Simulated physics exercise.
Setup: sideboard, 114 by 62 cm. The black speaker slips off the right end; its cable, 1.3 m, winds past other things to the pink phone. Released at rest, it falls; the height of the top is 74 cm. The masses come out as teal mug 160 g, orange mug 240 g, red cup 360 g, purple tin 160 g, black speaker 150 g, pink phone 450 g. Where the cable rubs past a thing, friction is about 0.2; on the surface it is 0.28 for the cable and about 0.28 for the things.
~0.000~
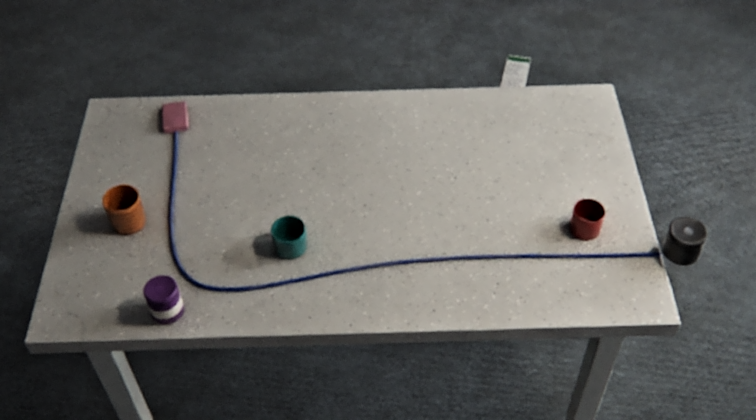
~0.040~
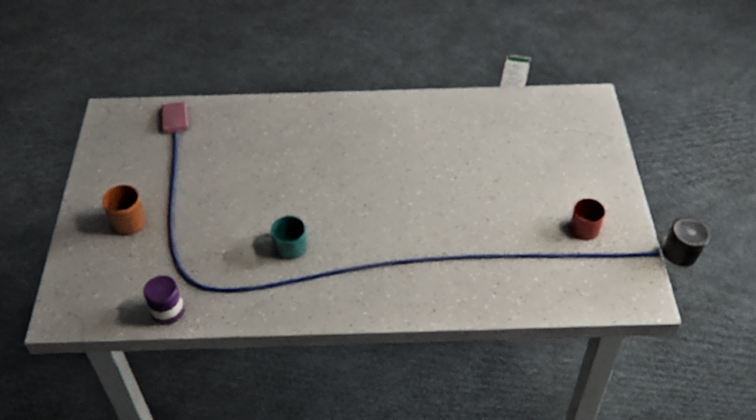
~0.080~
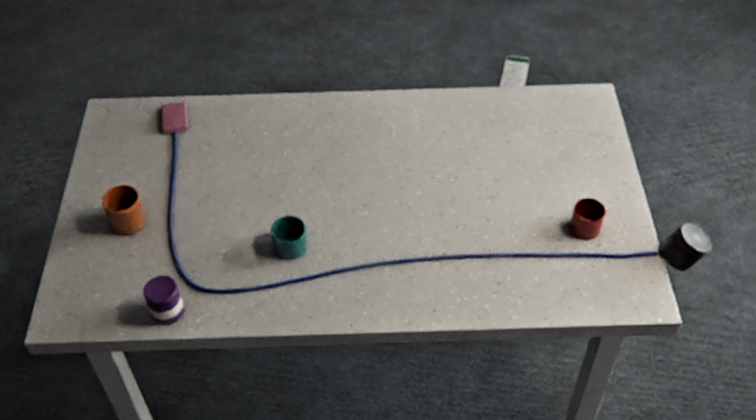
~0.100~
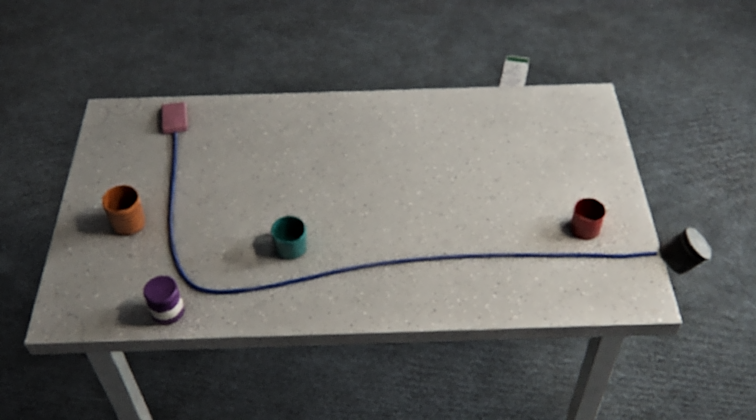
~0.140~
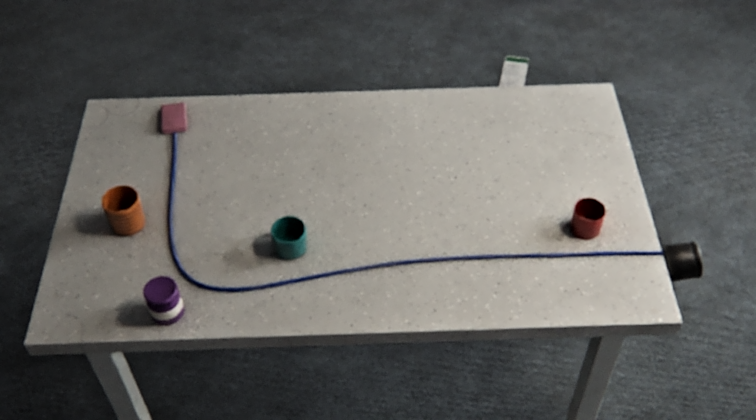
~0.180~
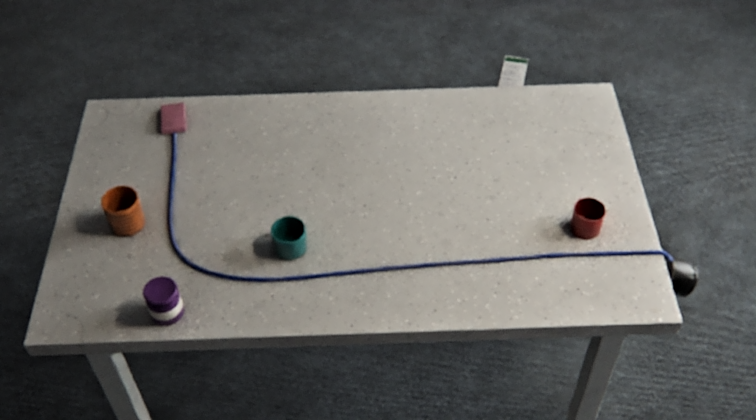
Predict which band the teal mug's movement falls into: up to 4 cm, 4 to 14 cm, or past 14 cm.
Band: Past 14 cm.
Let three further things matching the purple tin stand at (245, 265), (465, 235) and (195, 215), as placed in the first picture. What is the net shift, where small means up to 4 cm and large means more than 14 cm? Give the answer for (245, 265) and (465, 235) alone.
In turn: Middling, small.
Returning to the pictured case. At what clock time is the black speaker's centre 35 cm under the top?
0.65 s.
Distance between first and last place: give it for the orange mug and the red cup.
Final offset from start: Orange mug = 0 cm, red cup = 0 cm.
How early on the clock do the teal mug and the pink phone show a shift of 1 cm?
Teal mug: 0.30 s; pink phone: 0.34 s.
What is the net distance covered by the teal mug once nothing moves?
For the teal mug, I'd say close to 25 cm.
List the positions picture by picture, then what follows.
The first frame shows teal mug (288, 229); cable runs through (599, 256) (459, 258) (321, 275) (174, 177).
The second frame shows black speaker (689, 232); cable runs through (598, 255) (320, 275) (174, 177).
The third frame shows black speaker (690, 236); cable runs through (596, 255) (319, 276) (174, 178).
The fourth frame shows black speaker (685, 251); cable runs through (596, 255) (318, 276) (173, 178).
The fifth frame shows black speaker (682, 262); cable runs through (601, 254) (323, 275) (173, 178).
The sixth frame shows teal mug (288, 229); cable runs through (620, 253) (480, 261) (340, 273) (202, 270) (173, 178).
At 0.4 s, the cable's tail end at (189, 136); teal mug 12 cm off its start, black speaker over the edge, pink phone 2 cm off its start.
At 0.7 s, the cable's tail end at (195, 136); teal mug 25 cm off its start, black speaker over the edge, pink phone 3 cm off its start.
At 0.9 s, the cable's tail end at (198, 135); teal mug 27 cm off its start at (365, 139), black speaker over the edge, pink phone 3 cm off its start at (185, 121).
At 1.2 s, the cable's tail end at (199, 135); teal mug 27 cm off its start, black speaker over the edge, pink phone 3 cm off its start.
At 2.4 s, the cable's tail end at (199, 135); teal mug 27 cm off its start at (364, 139), black speaker over the edge, pink phone 3 cm off its start at (186, 121).
